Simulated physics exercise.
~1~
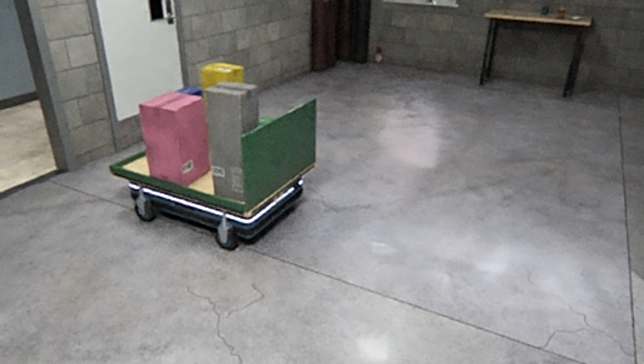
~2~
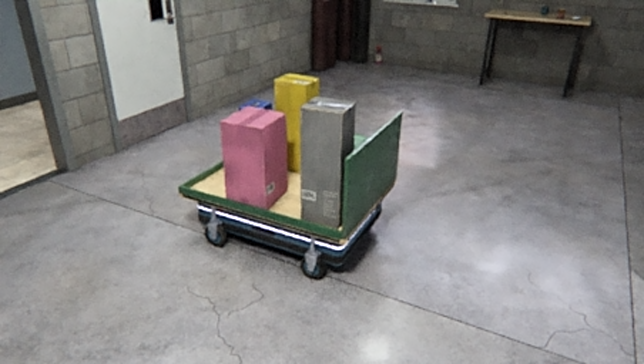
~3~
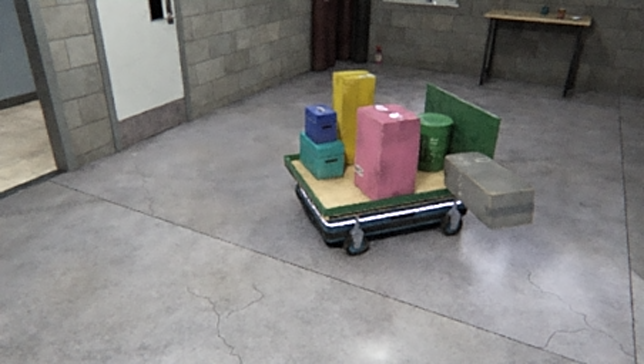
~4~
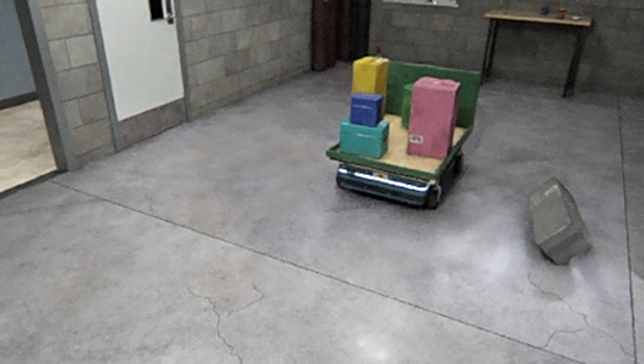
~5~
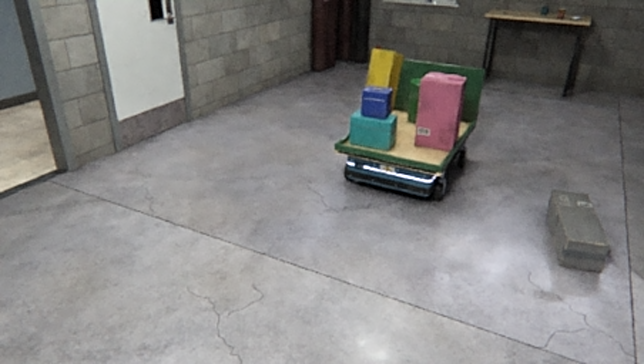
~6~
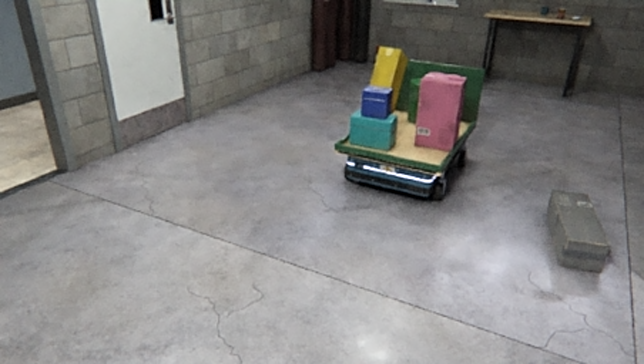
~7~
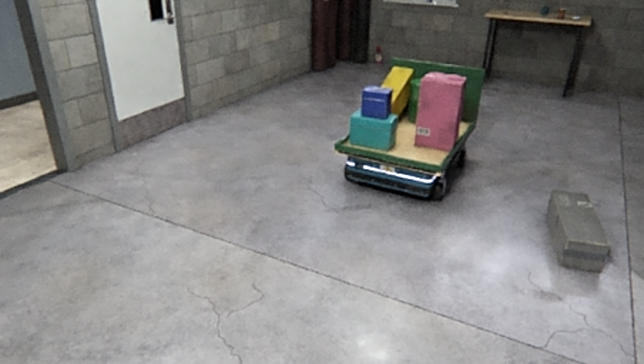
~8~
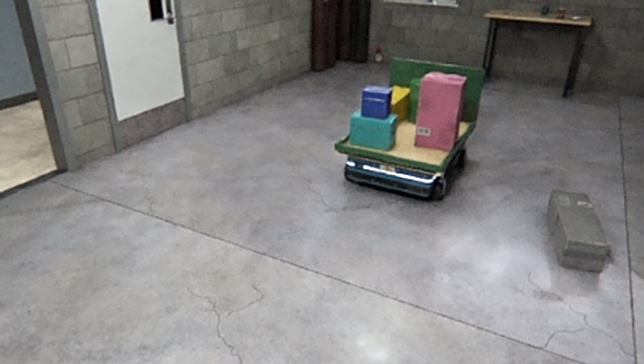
A cart turns away rightward, the grey box falls off, and the yellow box topples aboard.
